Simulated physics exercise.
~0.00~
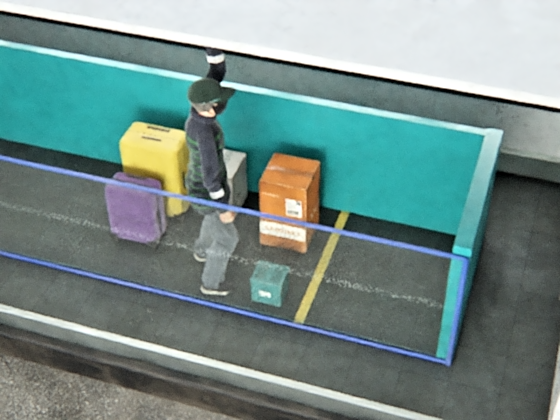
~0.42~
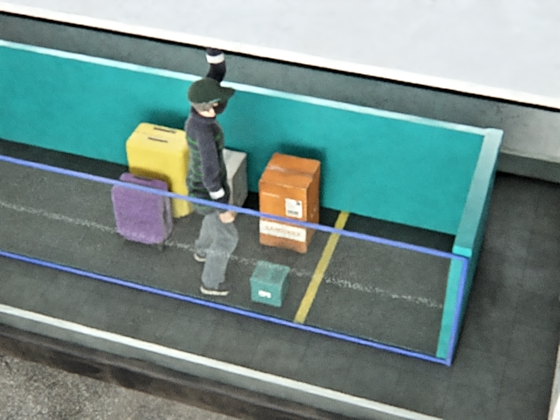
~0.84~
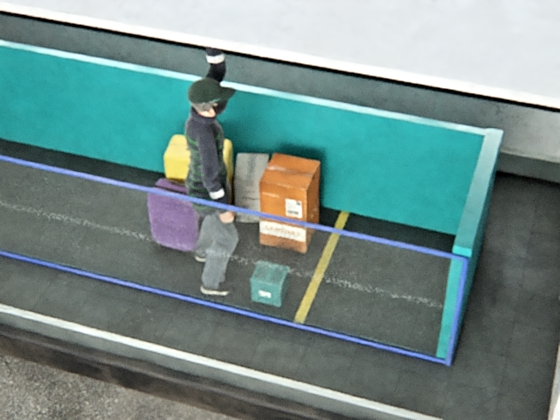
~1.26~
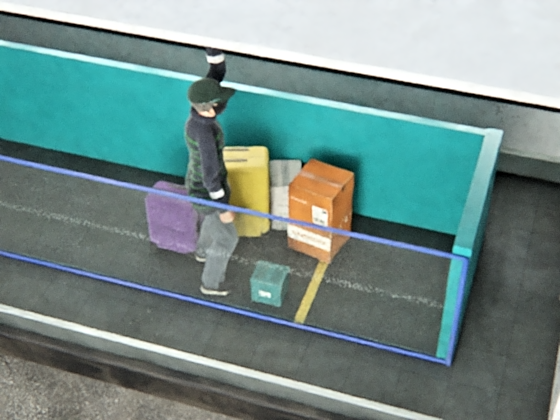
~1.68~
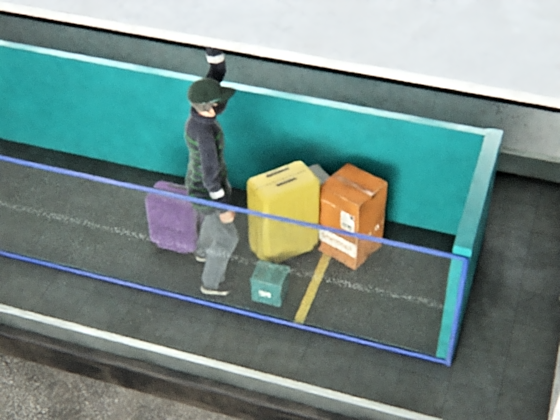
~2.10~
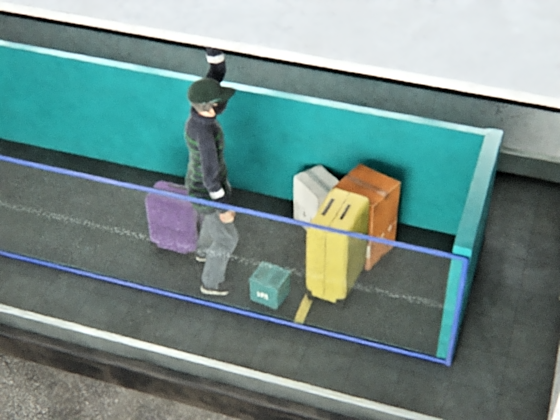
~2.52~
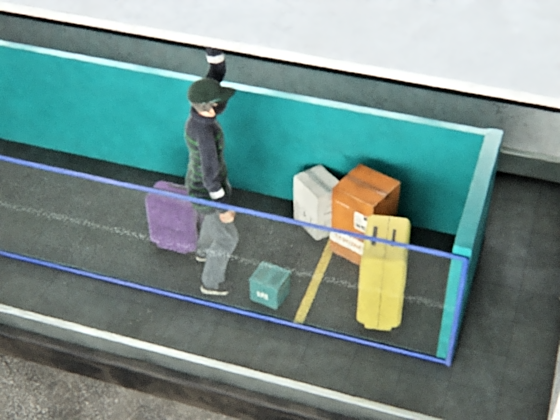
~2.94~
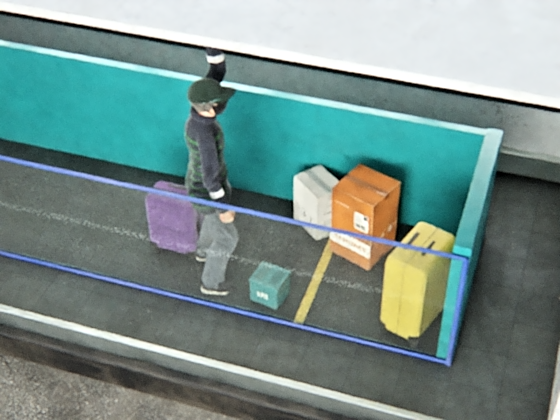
On board a shuttle, a passenger stood still, arm raised, as a purple case slid slightly right and stopped, while the yellow case pushed rightward past a white pack, ending beyond the yellow line with an orange box; the pack and teal tub stayed short.
